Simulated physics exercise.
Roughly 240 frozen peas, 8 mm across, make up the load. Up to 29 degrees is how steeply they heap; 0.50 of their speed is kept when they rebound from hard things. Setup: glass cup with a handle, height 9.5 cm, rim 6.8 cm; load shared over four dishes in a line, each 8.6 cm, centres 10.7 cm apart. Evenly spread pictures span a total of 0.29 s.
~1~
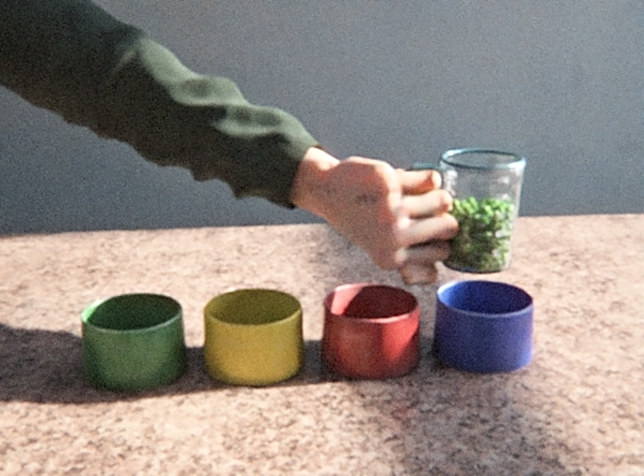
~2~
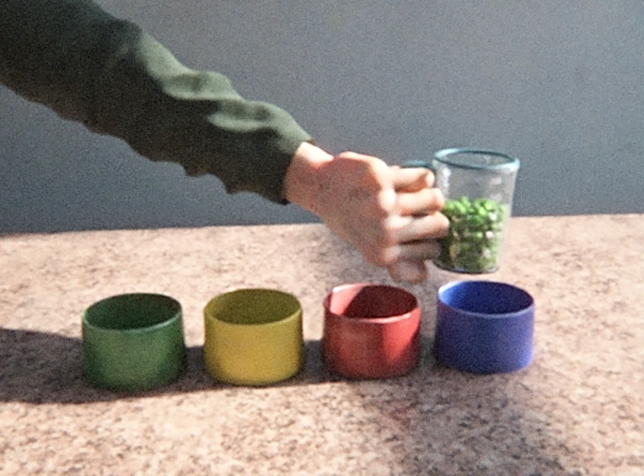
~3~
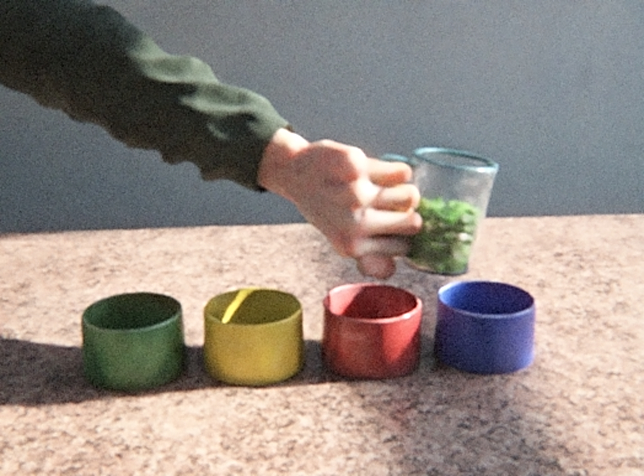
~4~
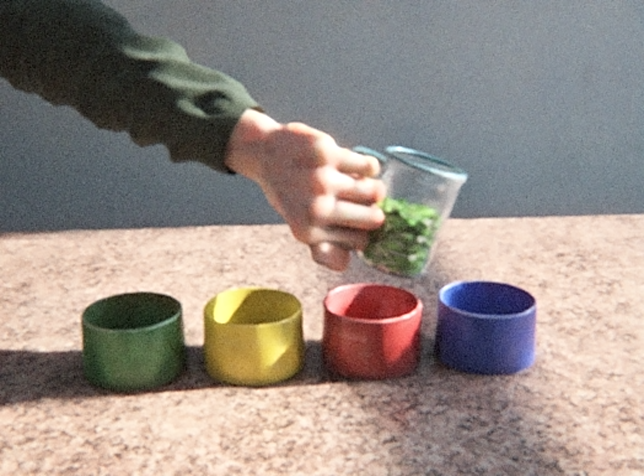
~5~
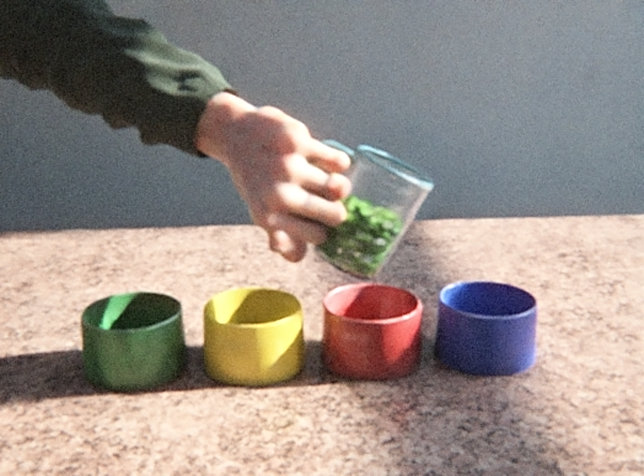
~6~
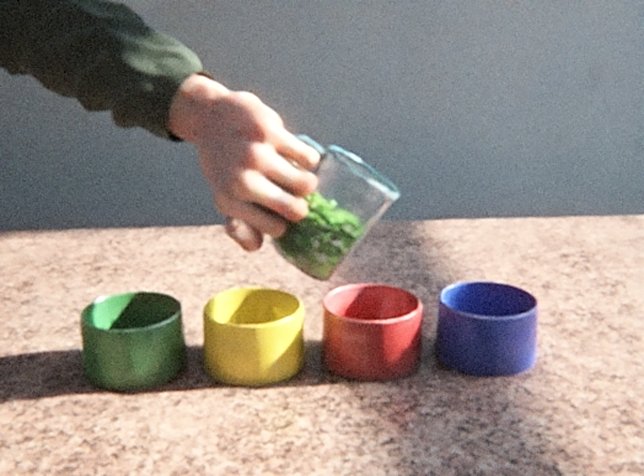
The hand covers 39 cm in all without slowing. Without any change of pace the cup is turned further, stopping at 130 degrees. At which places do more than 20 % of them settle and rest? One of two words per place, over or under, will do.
Red - under, blue - under, green - over, yellow - under, counter - over.
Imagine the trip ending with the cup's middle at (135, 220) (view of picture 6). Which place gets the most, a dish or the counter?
Counter.
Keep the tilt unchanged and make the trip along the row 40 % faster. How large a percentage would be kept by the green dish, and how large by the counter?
Shares: Green 70, counter 30.
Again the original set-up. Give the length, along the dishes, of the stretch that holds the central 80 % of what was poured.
14 centimetres.
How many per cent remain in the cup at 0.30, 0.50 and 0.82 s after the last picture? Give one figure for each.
One after the other: 100, 100, 5 in a hundred.
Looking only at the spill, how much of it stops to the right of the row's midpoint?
That works out to close to 0 per cent.
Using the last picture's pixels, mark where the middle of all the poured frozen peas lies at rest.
Close to pixel (124, 357).
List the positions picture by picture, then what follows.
In the first frame, cup at (479, 212), tilt 0 degrees, lip at (520, 158), moved 0.0 cm; middle of the pieces at (481, 234); blue dish at (485, 297); red dish at (371, 302); yellow dish at (253, 307); green dish at (132, 312).
In the second frame, cup at (471, 212), tilt 2 degrees, lip at (514, 160), moved 0.8 cm; middle of the pieces at (472, 235).
In the third frame, cup at (445, 213), tilt 8 degrees, lip at (493, 165), moved 3.2 cm; middle of the pieces at (444, 236).
In the fourth frame, cup at (407, 214), tilt 17 degrees, lip at (462, 173), moved 6.6 cm; middle of the pieces at (403, 237).
In the fifth frame, cup at (370, 215), tilt 26 degrees, lip at (430, 183), moved 9.9 cm; middle of the pieces at (362, 238).
In the sixth frame, cup at (332, 216), tilt 35 degrees, lip at (396, 193), moved 13.2 cm; middle of the pieces at (321, 237); blue dish at (488, 299); red dish at (372, 303); yellow dish at (253, 306); green dish at (132, 310).
Then, 0.30 s after the last picture, tilt 82 degrees; cup holds 100 %.
Then, 0.50 s after the last picture, tilt 113 degrees; cup holds 100 %.
Then, 0.82 s after the last picture, tilt 130 degrees; cup holds 5 %, green 60 %.
In the end, red 0 %, blue 0 %, green 60 %, yellow 0 %, counter 40 %.
